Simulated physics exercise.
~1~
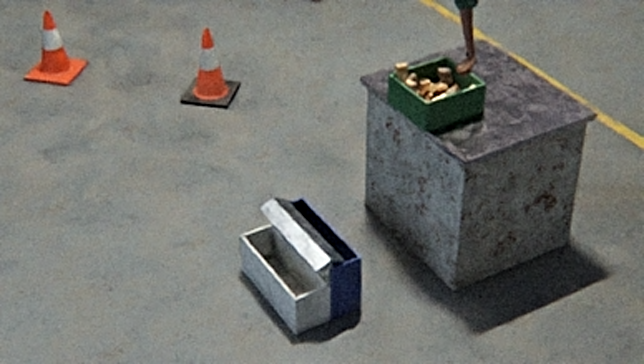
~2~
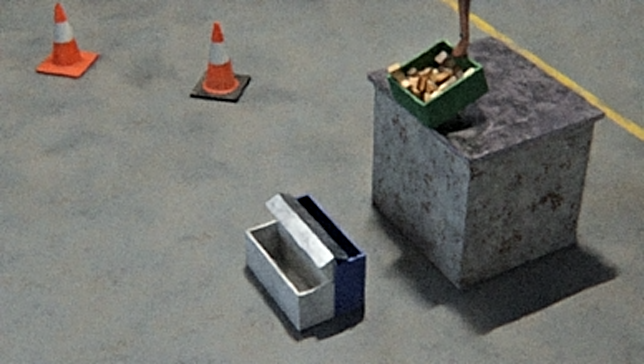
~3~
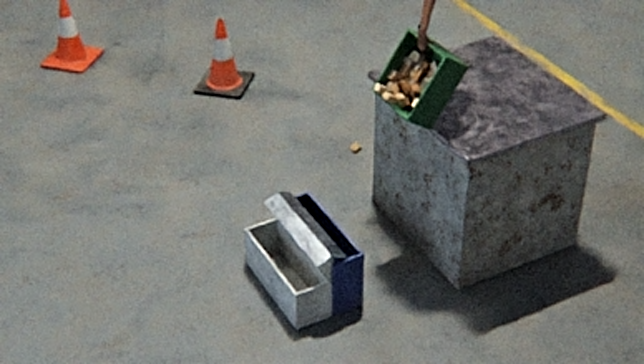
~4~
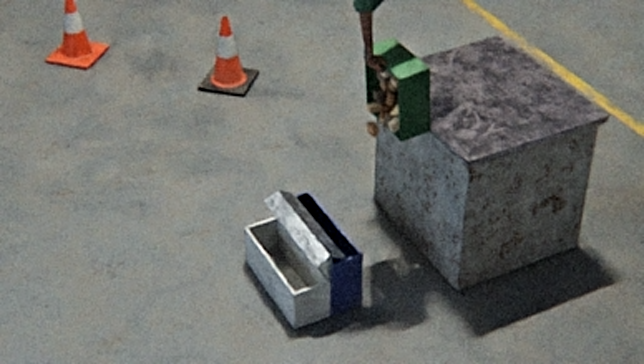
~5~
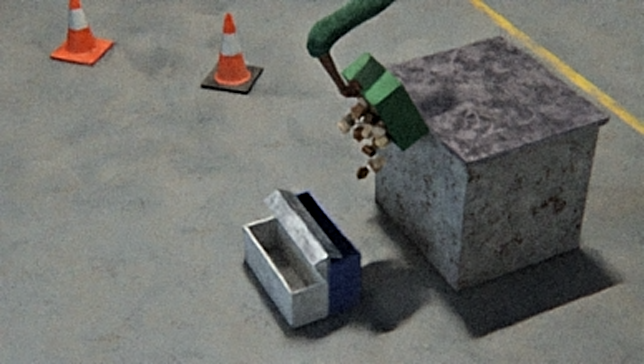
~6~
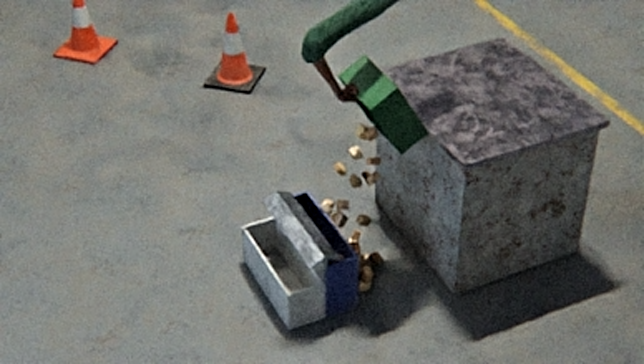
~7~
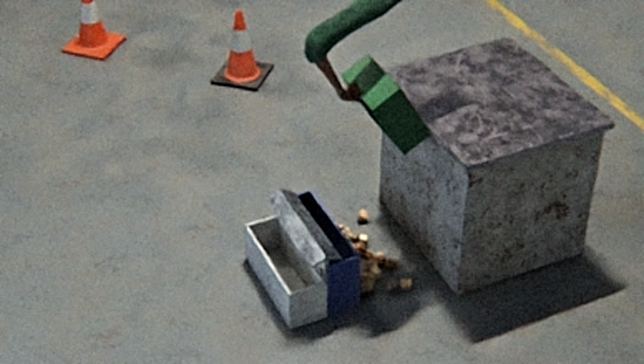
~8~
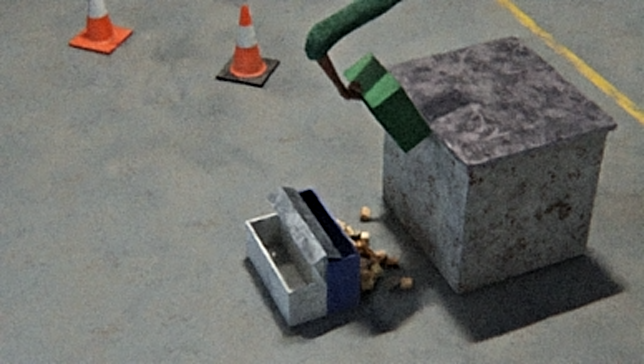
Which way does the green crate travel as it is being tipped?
The green crate moves to the left, going from the top of the bench out to its left edge.
